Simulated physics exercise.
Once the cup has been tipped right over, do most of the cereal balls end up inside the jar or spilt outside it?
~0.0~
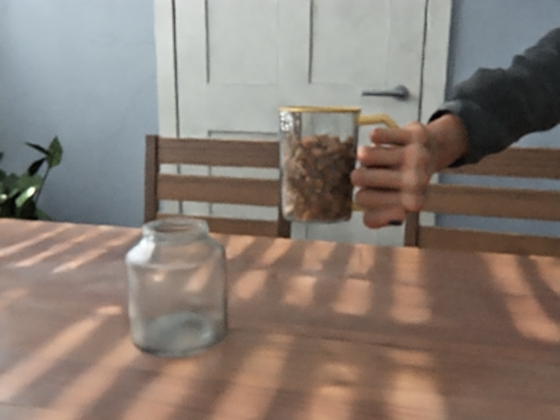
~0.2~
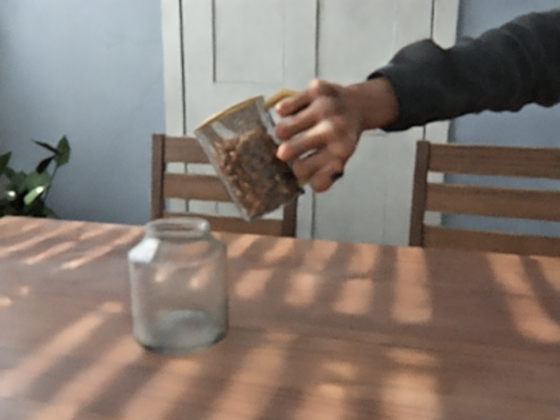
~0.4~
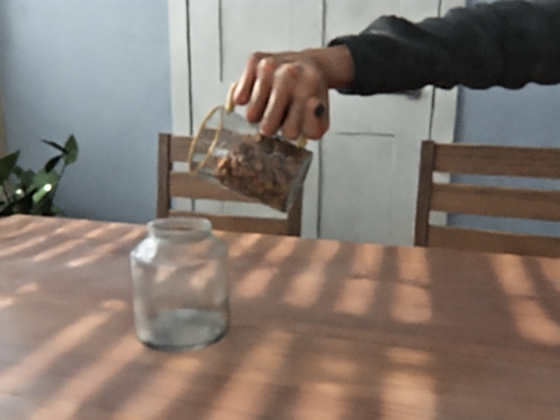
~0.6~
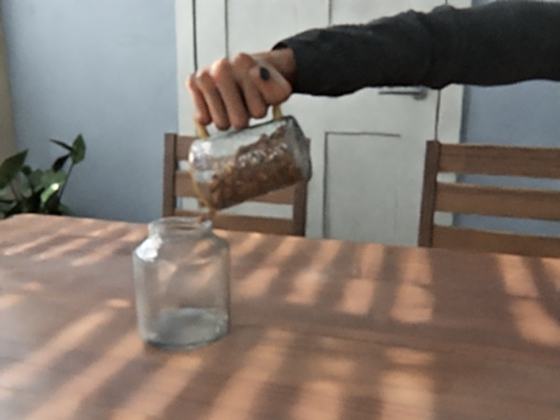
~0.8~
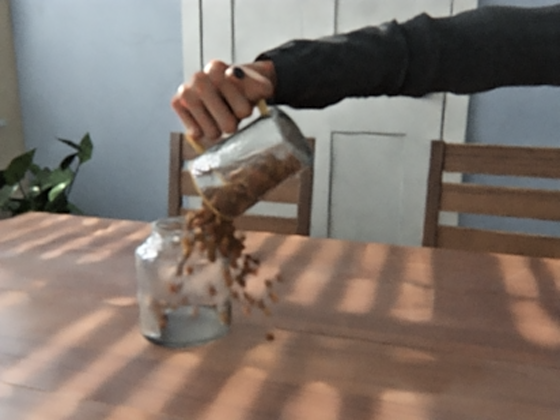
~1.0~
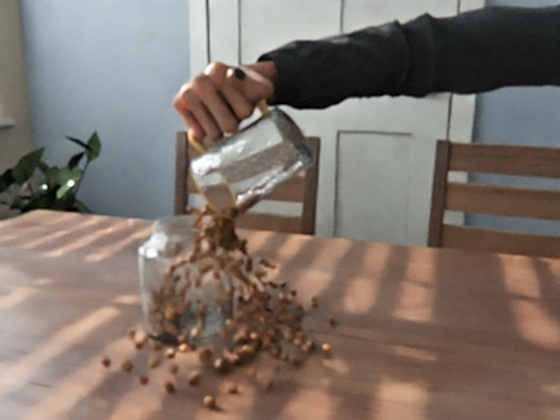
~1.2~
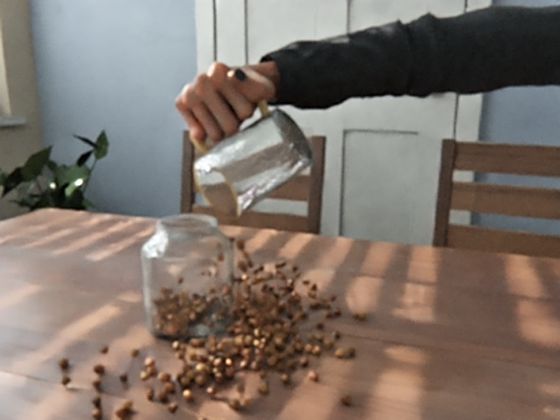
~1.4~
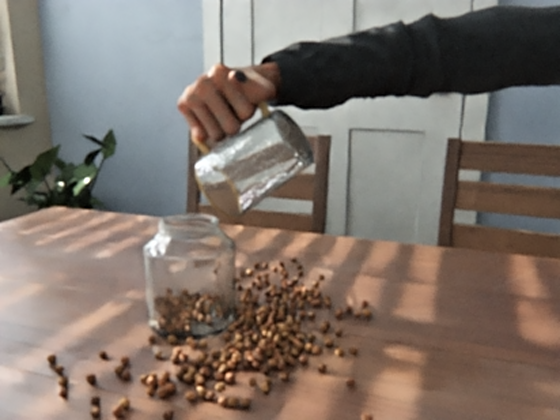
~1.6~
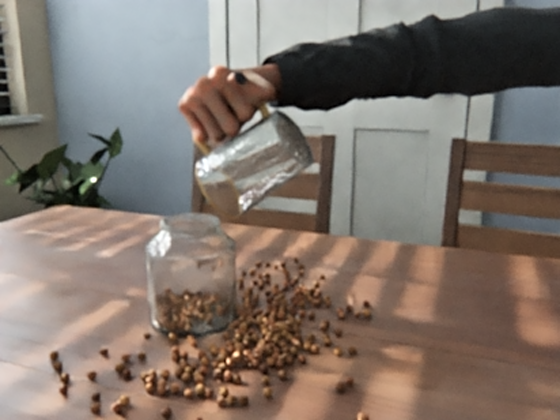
Most of them end up spilt on the table outside the jar. Only a part lands inside it, and hardly any are left in the cup.
On a wooden table striped with sunlight, an open glass jar stands in front of two chairs and a pale door. A hand in a dark sleeve holds a glass cup full of small brown cereal balls, moves it left and tips it onto its side above the jar. As the cup tilts further, mouth downward, the balls pour out in a rush, some landing in the jar and many tumbling past its right side. They bounce and scatter across the tabletop. At the end the cup is held still, looking empty, with a shallow layer in the jar and most of the balls spilt around it.
